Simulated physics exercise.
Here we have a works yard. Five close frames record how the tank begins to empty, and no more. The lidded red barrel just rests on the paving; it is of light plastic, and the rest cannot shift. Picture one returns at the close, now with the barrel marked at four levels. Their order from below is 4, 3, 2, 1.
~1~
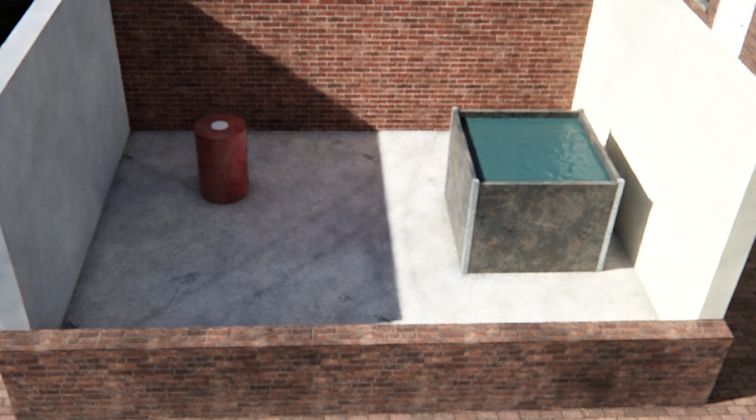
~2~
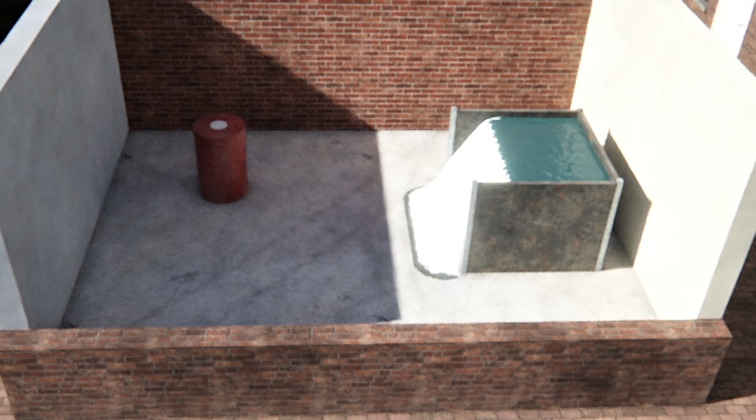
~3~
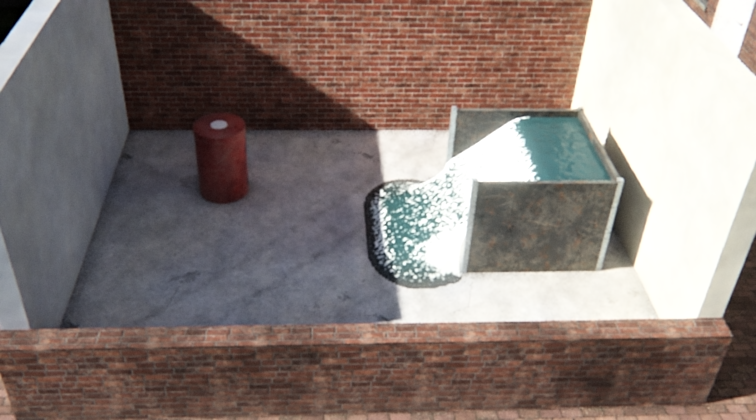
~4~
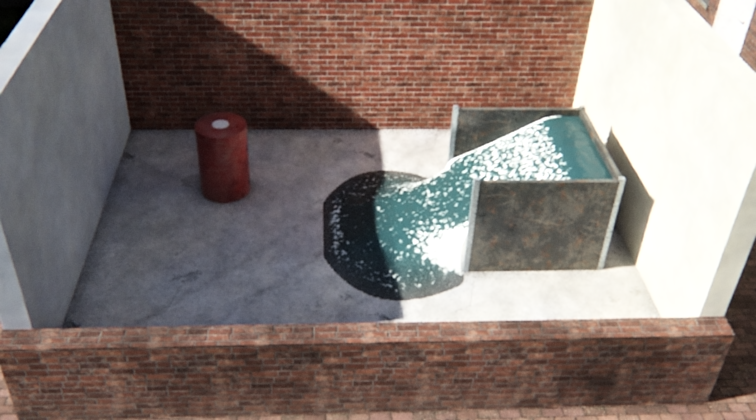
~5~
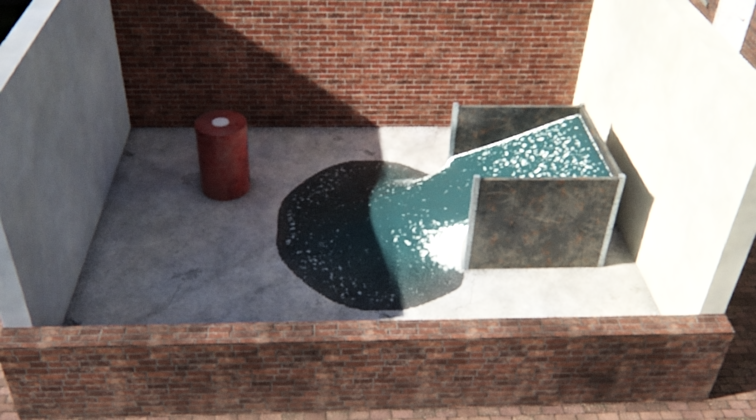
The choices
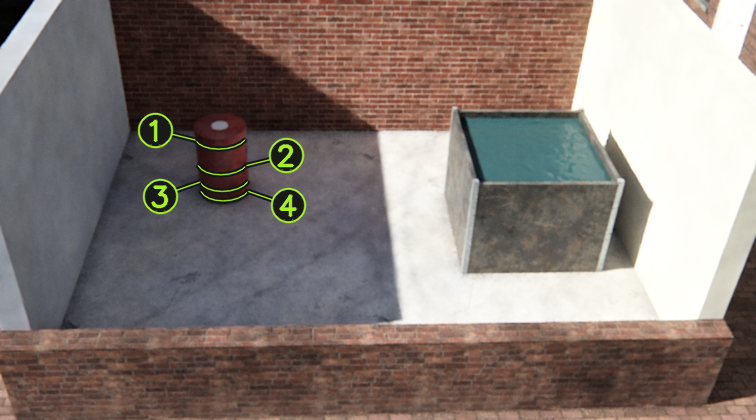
A square tank with dark, mottled sides, brim-full of blue-green water, stands at the right of a walled concrete yard seen from above. A red barrel with a pale spot on its lid stands at left, brick walls behind and in front, shadow across the floor. The tank's left side opens and water pours out, foaming and spreading leftward in a widening rounded pool, while the camera stays still.
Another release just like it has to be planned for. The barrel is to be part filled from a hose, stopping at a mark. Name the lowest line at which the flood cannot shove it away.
Line 1.
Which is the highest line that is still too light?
2 it is.
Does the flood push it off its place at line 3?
Yes.
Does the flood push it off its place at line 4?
Yes.
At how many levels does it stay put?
One of them.
In lime, 1 at (218, 149); 2 at (220, 174); 3 at (222, 191); 4 at (223, 200); from the bottom up 4, 3, 2, 1.
If 1 is chosen, it does not move.
If 2 is chosen, it is pushed about half its own width away.
If 3 is chosen, it is pushed about twice its own width away.
If 4 is chosen, it is pushed about 5 times its own width away.
